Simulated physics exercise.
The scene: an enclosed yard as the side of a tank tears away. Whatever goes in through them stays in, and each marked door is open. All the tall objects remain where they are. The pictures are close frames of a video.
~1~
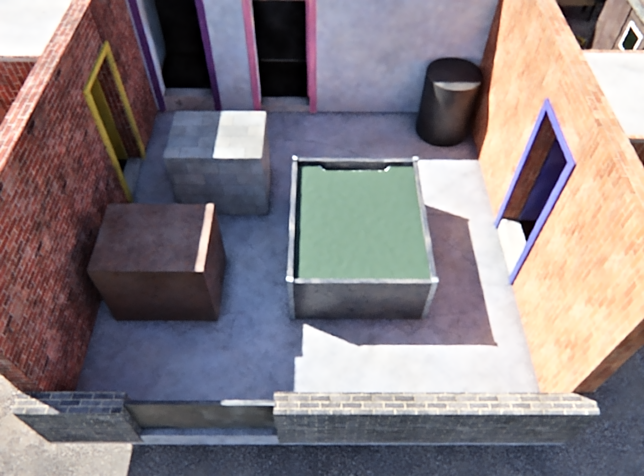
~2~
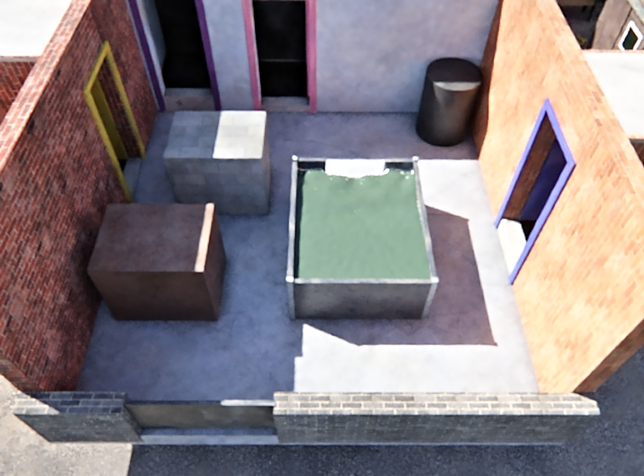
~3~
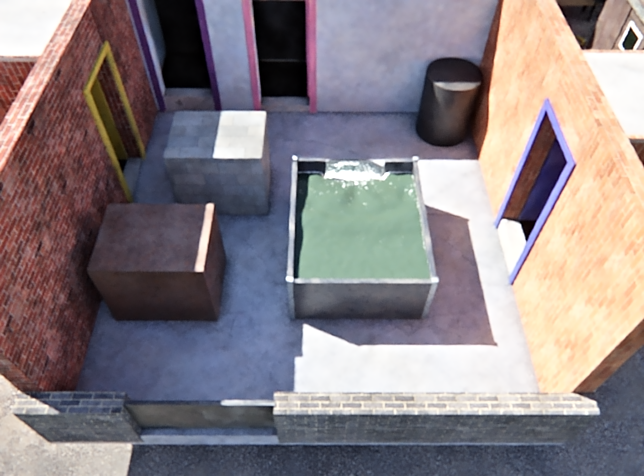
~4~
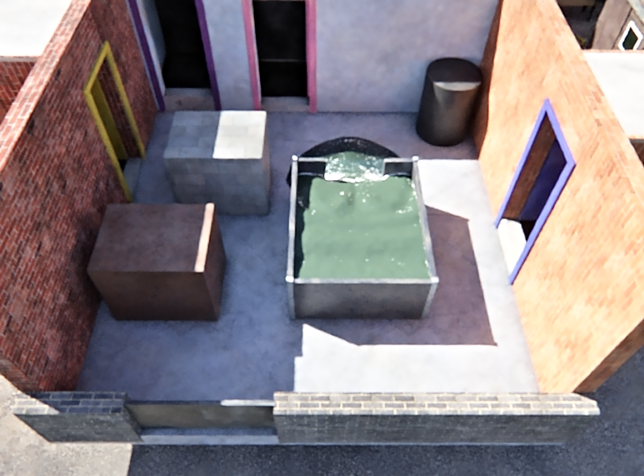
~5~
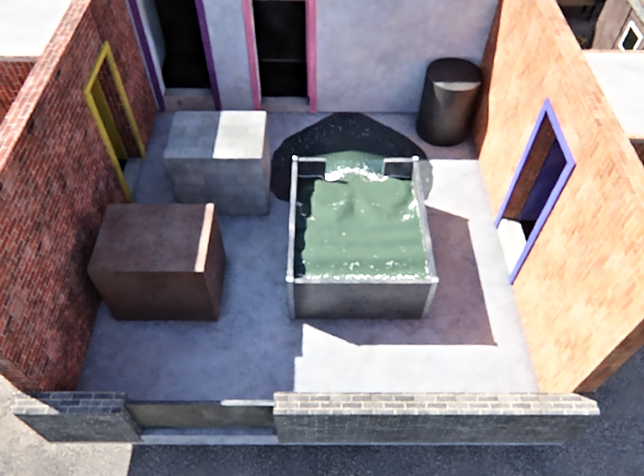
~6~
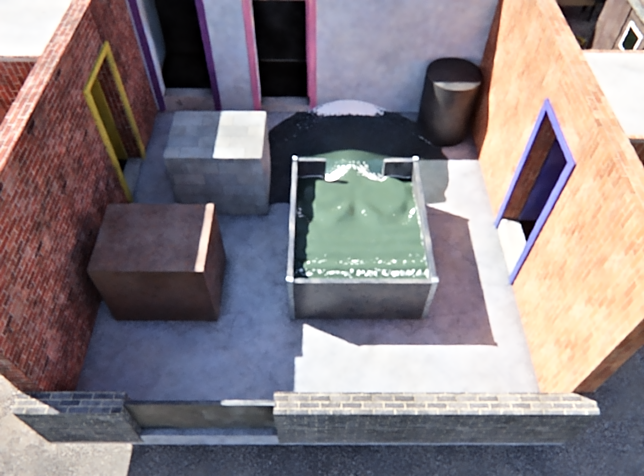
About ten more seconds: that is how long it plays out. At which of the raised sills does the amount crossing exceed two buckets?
In the end the blue door ends up within two buckets; the purple door ends up within two buckets; the pink door ends up over two buckets; the yellow door ends up over two buckets.
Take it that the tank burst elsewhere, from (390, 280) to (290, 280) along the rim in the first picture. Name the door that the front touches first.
That one is the door marked blue.
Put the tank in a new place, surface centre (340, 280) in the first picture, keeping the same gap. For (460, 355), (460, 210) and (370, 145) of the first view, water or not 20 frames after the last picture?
Parched, soaked, soaked.
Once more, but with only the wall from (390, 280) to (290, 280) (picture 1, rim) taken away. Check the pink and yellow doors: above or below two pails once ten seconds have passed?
Pink stays within the limit, yellow exceeds the limit.
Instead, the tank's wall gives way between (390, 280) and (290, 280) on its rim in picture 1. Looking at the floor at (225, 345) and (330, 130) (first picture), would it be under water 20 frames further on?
Order as given: Inundated, then unwetted.
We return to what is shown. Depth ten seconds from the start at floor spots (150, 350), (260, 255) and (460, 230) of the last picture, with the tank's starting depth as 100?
First spot 6 %, second 12 %, third 6 %.
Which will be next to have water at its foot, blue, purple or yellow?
First comes the one in purple.
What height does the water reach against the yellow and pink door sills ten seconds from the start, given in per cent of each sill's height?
I reckon it's around 150 and then 70 per cent.
A moment on, water covers 30 % of the floor; the blue door not reached, the purple door not reached, the pink door under two buckets in, the yellow door not reached.
Next, water covers 35 % of the floor; the blue door not reached, the purple door wet at the sill, nothing in, the pink door over two buckets in, the yellow door not reached.
Then, water covers 60 % of the floor; the blue door wet at the sill, nothing in, the purple door wet at the sill, nothing in, the pink door far over two buckets in, the yellow door under two buckets in.
Later, water covers 90 % of the floor; the blue door wet at the sill, nothing in, the purple door wet at the sill, nothing in, the pink door far over two buckets in, the yellow door over two buckets in.
In the end, water covers 100 % of the floor; the blue door wet at the sill, nothing in, the purple door wet at the sill, nothing in, the pink door far over two buckets in, the yellow door far over two buckets in.
